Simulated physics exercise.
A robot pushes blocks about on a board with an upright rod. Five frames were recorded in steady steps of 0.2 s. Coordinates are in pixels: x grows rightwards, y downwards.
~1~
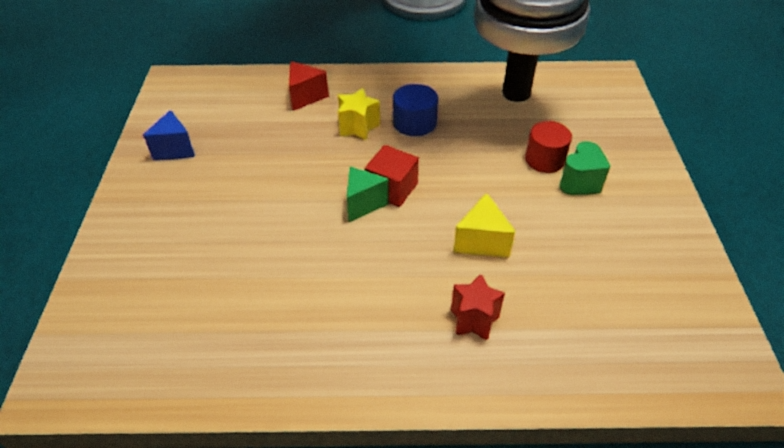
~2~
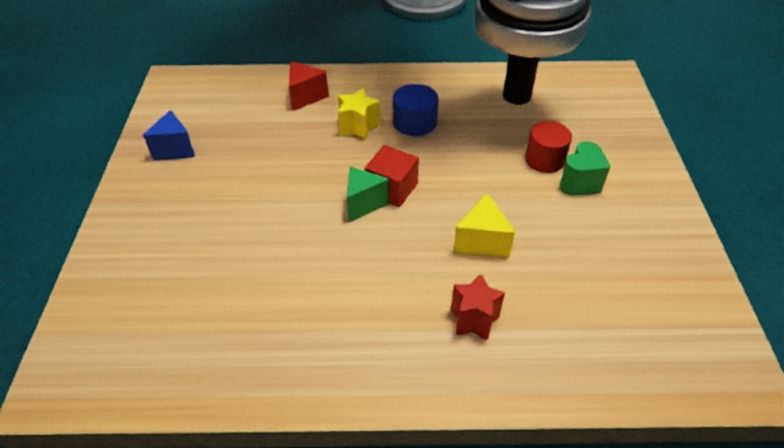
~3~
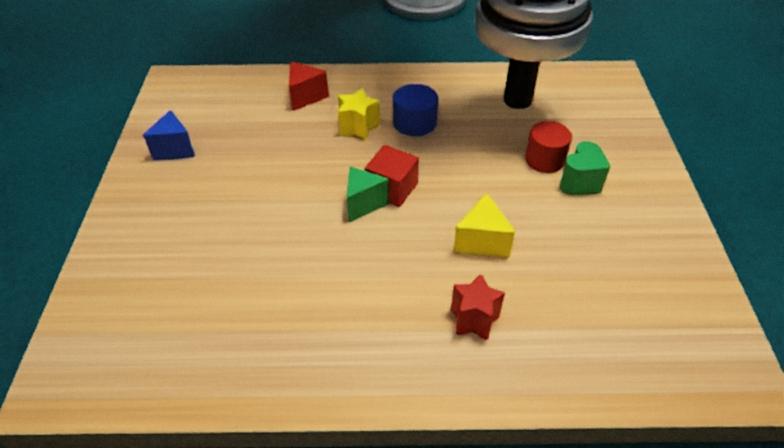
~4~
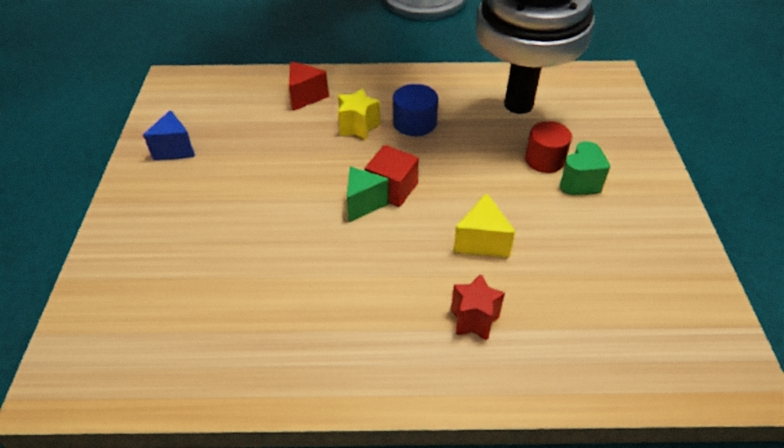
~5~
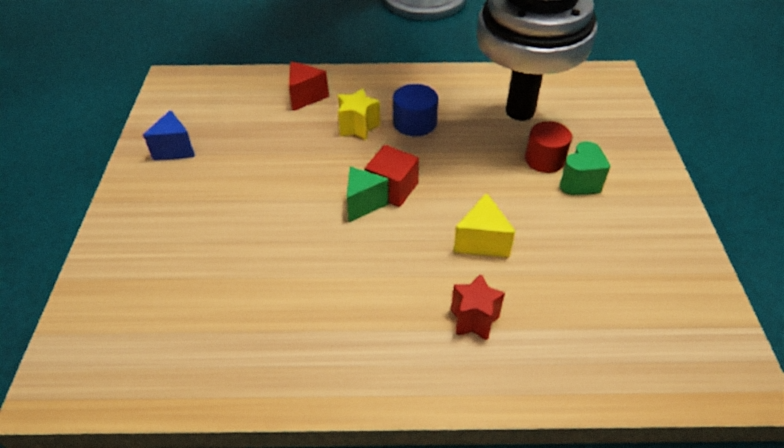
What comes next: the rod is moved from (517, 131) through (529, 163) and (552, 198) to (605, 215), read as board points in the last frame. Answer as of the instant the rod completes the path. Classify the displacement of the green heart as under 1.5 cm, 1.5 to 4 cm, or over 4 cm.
It shifts by more than 4 cm.
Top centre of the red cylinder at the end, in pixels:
(653, 185)
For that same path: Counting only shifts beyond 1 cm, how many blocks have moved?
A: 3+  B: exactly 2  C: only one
The correct letter is B.
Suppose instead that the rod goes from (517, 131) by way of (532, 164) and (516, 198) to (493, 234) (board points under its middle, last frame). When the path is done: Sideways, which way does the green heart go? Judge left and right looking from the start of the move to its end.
Left.
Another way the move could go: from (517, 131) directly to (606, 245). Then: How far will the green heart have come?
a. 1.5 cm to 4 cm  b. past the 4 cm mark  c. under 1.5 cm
(b)
On the path given first. One third of the way, rod (533, 145); red cylinder (569, 151); green heart (605, 164).
Two thirds of the way, rod (557, 179); red cylinder (599, 177); green heart (634, 171), turned 50° anticlockwise.
At the end, rod (612, 196); yellow triangle unmoved; red cylinder (653, 185); green heart (673, 167), turned 80° anticlockwise.
